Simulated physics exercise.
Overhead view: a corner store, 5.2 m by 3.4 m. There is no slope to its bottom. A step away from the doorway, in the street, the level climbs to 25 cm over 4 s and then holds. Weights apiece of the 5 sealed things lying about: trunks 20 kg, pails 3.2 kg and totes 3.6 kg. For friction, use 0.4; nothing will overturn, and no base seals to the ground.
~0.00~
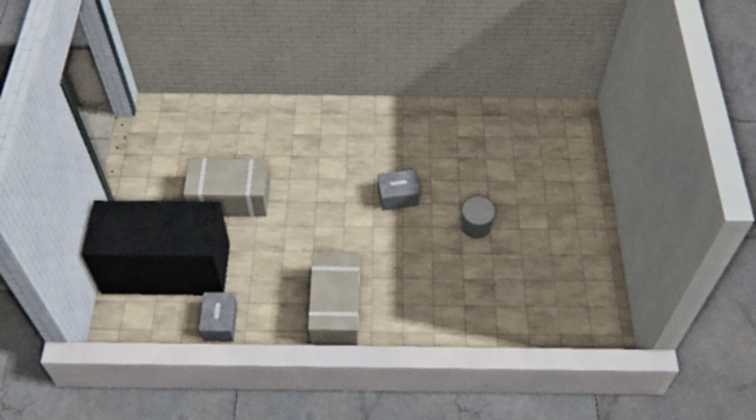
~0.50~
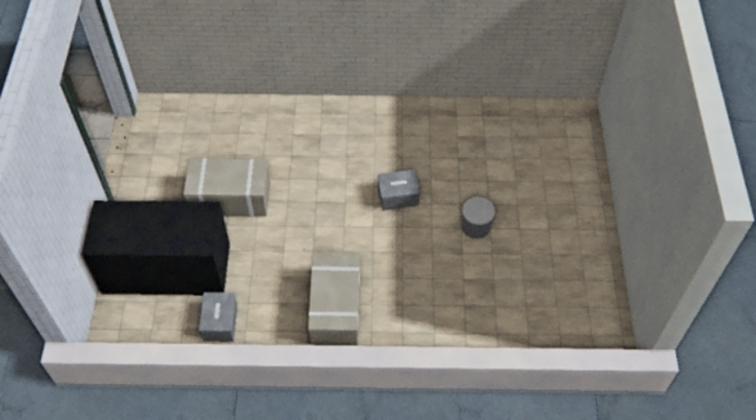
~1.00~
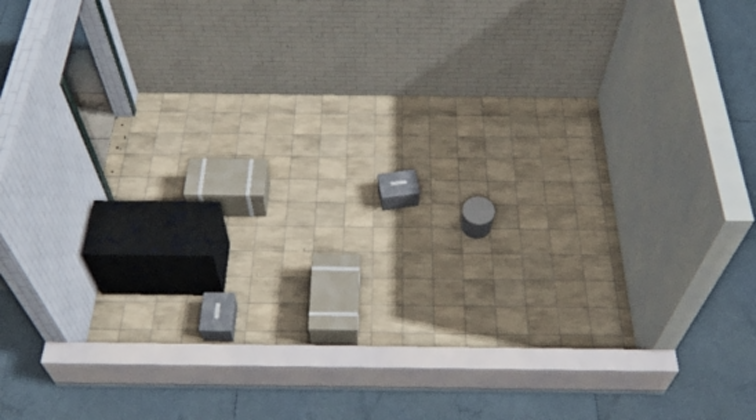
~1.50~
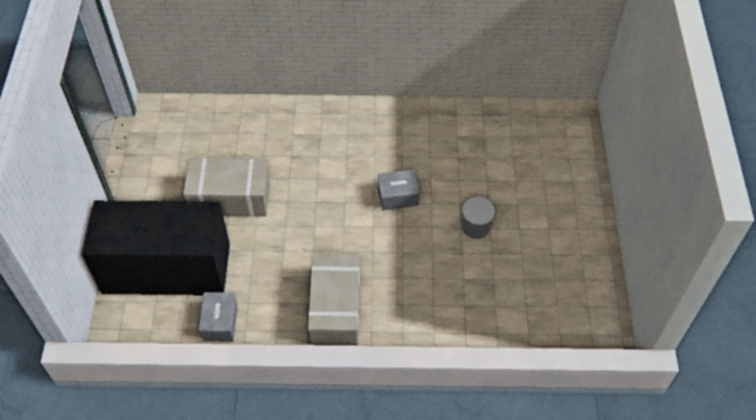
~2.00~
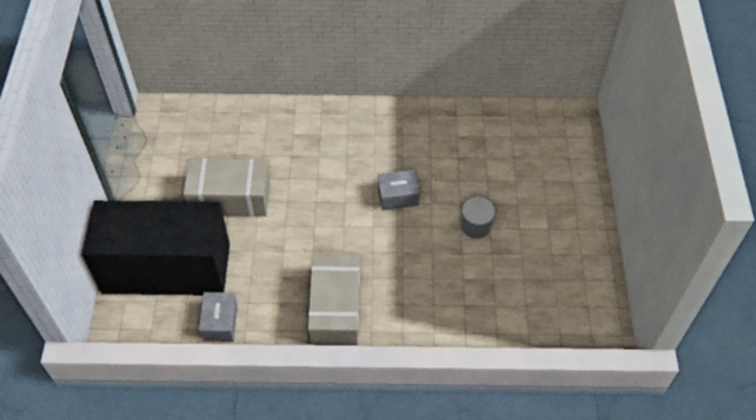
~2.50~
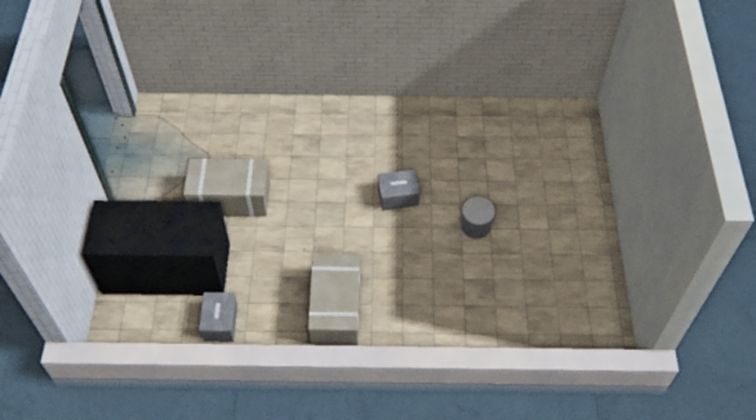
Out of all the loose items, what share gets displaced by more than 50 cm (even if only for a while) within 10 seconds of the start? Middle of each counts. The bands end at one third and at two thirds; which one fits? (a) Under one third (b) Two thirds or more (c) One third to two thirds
c.
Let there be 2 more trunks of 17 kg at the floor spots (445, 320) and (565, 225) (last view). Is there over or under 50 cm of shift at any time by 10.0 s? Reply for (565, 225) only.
That one is beyond the limit.
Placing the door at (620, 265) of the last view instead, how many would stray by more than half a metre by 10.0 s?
Count: 5.
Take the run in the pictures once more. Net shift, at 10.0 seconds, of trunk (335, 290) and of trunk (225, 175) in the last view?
Respectively 10 and 350 cm.
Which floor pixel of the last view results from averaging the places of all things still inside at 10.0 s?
Around (460, 317).
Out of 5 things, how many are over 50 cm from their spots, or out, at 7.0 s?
Tally: 2.
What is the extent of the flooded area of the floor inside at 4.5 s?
The covered patch comes to about 6.5 m2.
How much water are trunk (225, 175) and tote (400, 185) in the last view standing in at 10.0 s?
Close to 16 and 18 centimetres.
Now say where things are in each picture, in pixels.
A trunk at (226, 177) rests on the ground; a trunk at (335, 291), on the bottom; water covers 0.0 m2; 0 of 5 have shifted, in the first frame.
A trunk at (226, 177), on the bottom; a trunk at (335, 291) rests on the ground; 0.0 m2 under water; 0 of 5 have shifted, in the second frame.
A trunk at (226, 177) rests on the ground; a trunk at (335, 291) rests on the ground; water covers 0.0 m2; 0 of 5 have shifted, in the third frame.
A trunk at (226, 177) rests on the ground; a trunk at (335, 291), on the bottom; 0.0 m2 under water; 0 of 5 have shifted, in the fourth frame.
A trunk at (226, 177) rests on the ground; a trunk at (335, 291), on the bottom; 0.1 m2 under water; 0 of 5 have shifted, in the fifth frame.
A trunk at (226, 177) rests on the ground; a trunk at (335, 291), on the bottom; 0.7 m2 under water; 0 of 5 have shifted, in the sixth frame.
After 3.5 s 0 of 5 are over 50 cm from their spots; 0 afloat.
After 4.5 s 1 of 5 are over 50 cm from their spots; 0 afloat.
After 7.0 s 2 of 5 are over 50 cm from their spots; 1 afloat.
After 10.0 s 3 of 5 are over 50 cm from their spots, and 3 have been at some point; 4 afloat.
